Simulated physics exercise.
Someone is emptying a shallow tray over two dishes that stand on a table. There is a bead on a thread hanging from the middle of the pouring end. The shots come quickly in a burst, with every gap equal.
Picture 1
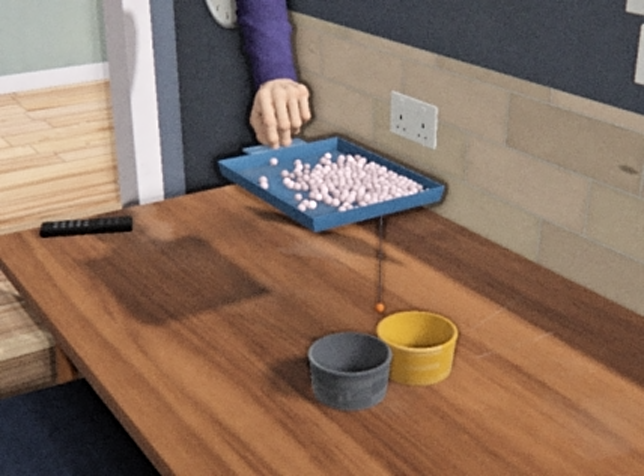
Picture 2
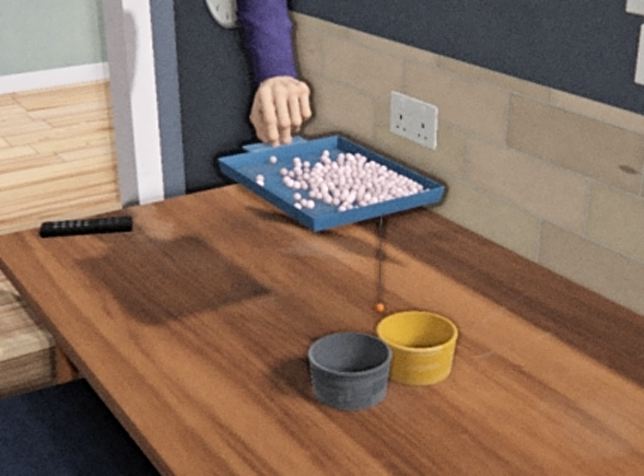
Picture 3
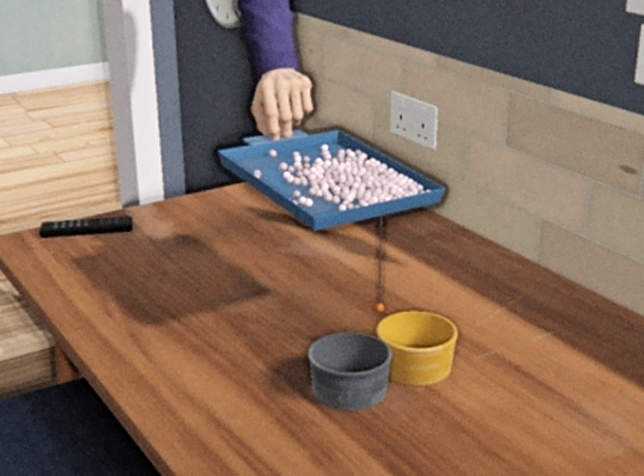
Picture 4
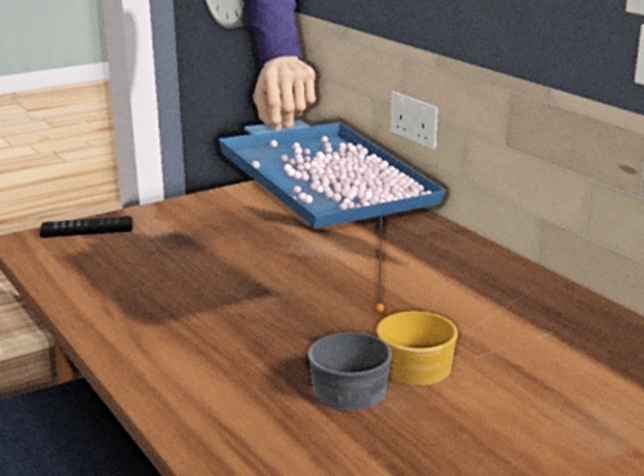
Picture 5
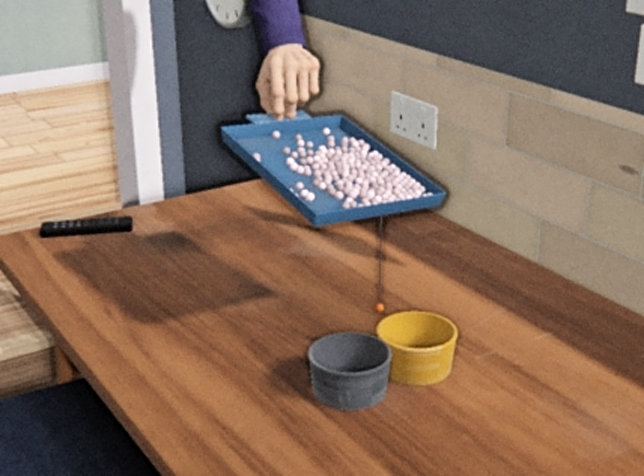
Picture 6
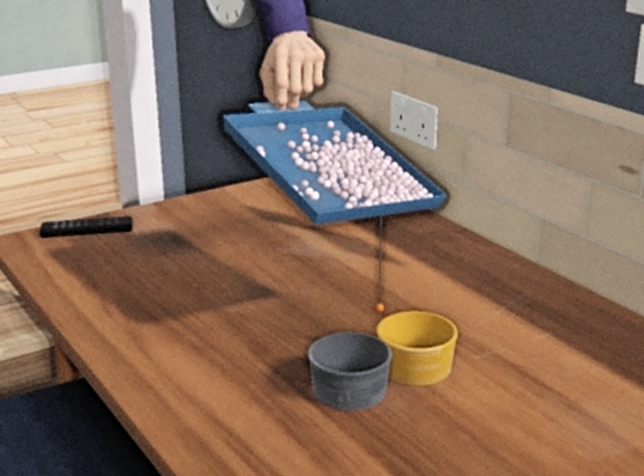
A hand raised the handle end of a blue tray of small pale pink balls above two dishes on a wooden table, and the balls shifted slightly toward the lower right corner as it tilted.
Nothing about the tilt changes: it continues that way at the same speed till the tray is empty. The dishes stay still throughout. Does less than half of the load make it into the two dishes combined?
Yes - less than half does.
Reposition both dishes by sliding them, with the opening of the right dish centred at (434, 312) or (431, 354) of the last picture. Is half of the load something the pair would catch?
The dishes end up with the greater share in the first try and the lesser share in the second.
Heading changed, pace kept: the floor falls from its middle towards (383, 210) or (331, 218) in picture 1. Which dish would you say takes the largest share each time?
The right-side dish first and the left-side dish second.
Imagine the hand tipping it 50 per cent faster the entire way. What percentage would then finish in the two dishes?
Roughly 30 in a hundred.
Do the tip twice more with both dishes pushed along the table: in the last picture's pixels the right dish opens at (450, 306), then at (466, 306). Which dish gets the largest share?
Well, first the one further right, then the one further right.
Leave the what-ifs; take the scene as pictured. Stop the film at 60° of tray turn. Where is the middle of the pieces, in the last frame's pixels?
In the last view, the load is centred close to (406, 185).
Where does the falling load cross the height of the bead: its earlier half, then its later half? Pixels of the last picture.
First part (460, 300), rest (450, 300).
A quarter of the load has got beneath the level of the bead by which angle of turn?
About 75° of tilt.
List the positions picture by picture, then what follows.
In the first picture, corners of the pouring end at (315, 217) and (440, 186), level; middle of the load at (357, 184), sugar pearls; left dish at (373, 386); right dish at (440, 362); bead on its thread at (379, 308).
In the second picture, corners of the pouring end at (315, 216) and (440, 187), level; middle of the load at (357, 183).
In the third picture, corners of the pouring end at (316, 215) and (441, 188), tipped barely, lowest at the right corner; middle of the load at (358, 181), a stray few on the move.
In the fourth picture, corners of the pouring end at (317, 214) and (441, 190), tipped a little, lowest at the right corner; middle of the load at (358, 177), a small part on the move.
In the fifth picture, corners of the pouring end at (318, 212) and (442, 192), tipped a little, lowest at the right corner; middle of the load at (361, 175), a small part on the move.
In the sixth picture, corners of the pouring end at (319, 211) and (442, 194), tipped clearly, lowest at the right corner; middle of the load at (365, 173), most on the move; left dish at (373, 386); right dish at (440, 362).
Soon after the last picture, tray tipped steeply; nearly all on the tray; a small part in the air.
A little later, tray tipped right over; a small part on the tray; about a quarter in the right dish; about two thirds outside both; a small part in the air.
Later still, tray tipped past a quarter turn; about a quarter in the right dish; most outside both.
By the end, tray tipped past a quarter turn; none in the left dish; about a quarter in the right dish; most outside both.
